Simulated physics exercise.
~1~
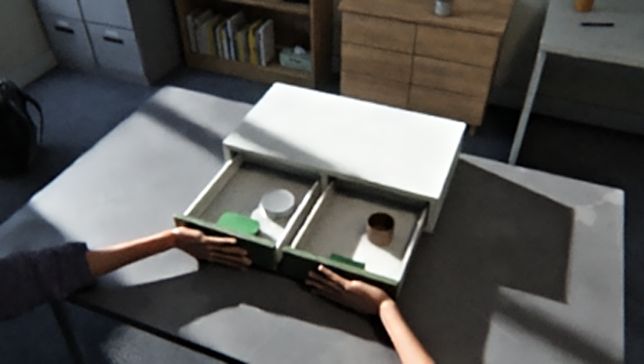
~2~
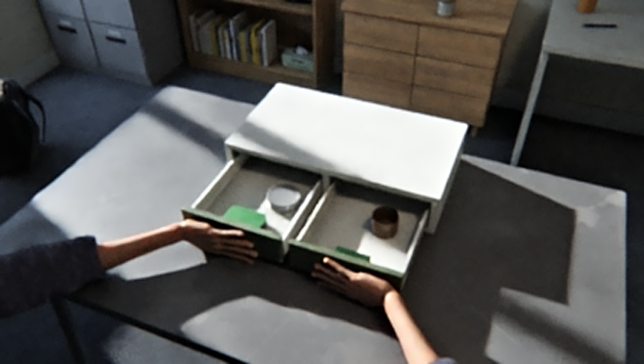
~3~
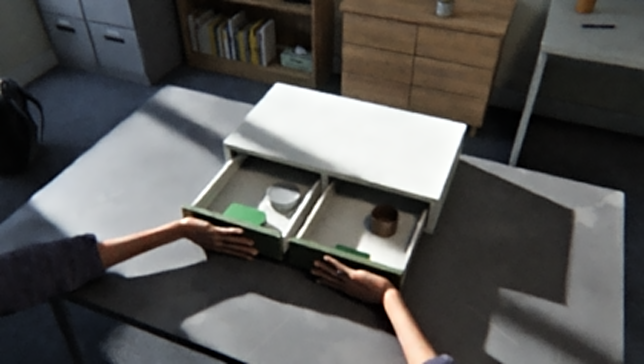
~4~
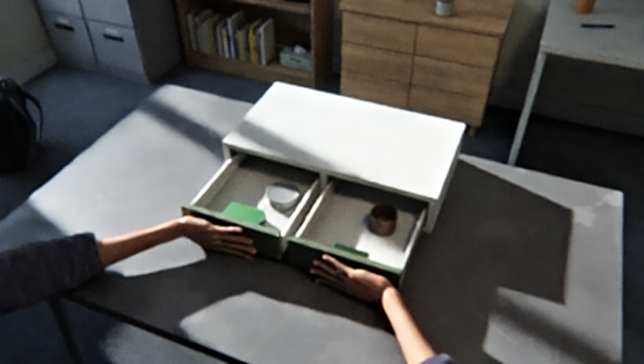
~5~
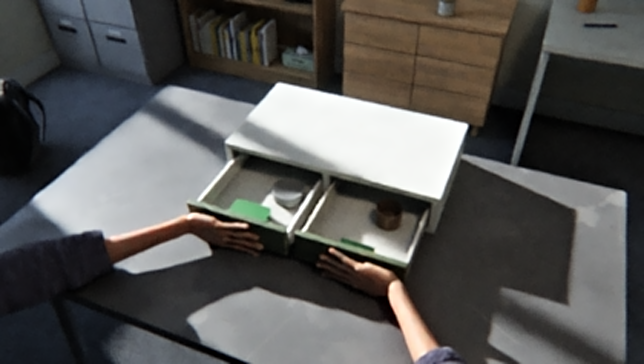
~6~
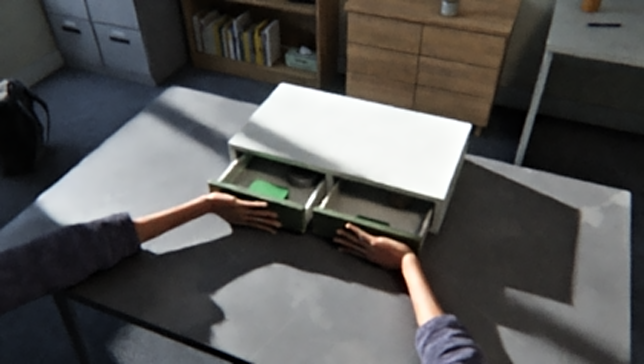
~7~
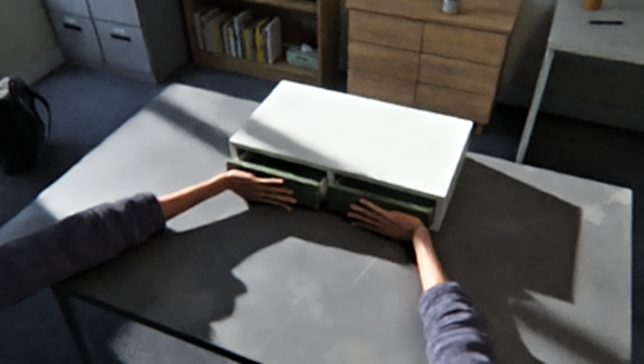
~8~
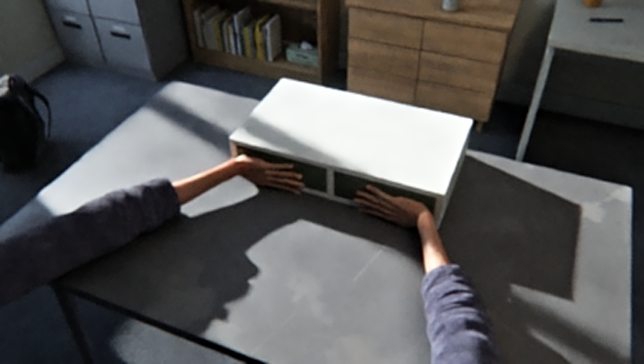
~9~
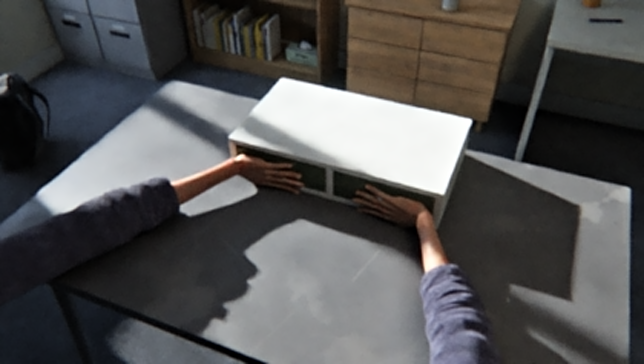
Two hands rested on the fronts of two open drawers in a low white chest, one holding a green case and a pale bowl, the other a brown beaker. After a pause, they pushed both drawers back together until both were fully shut.
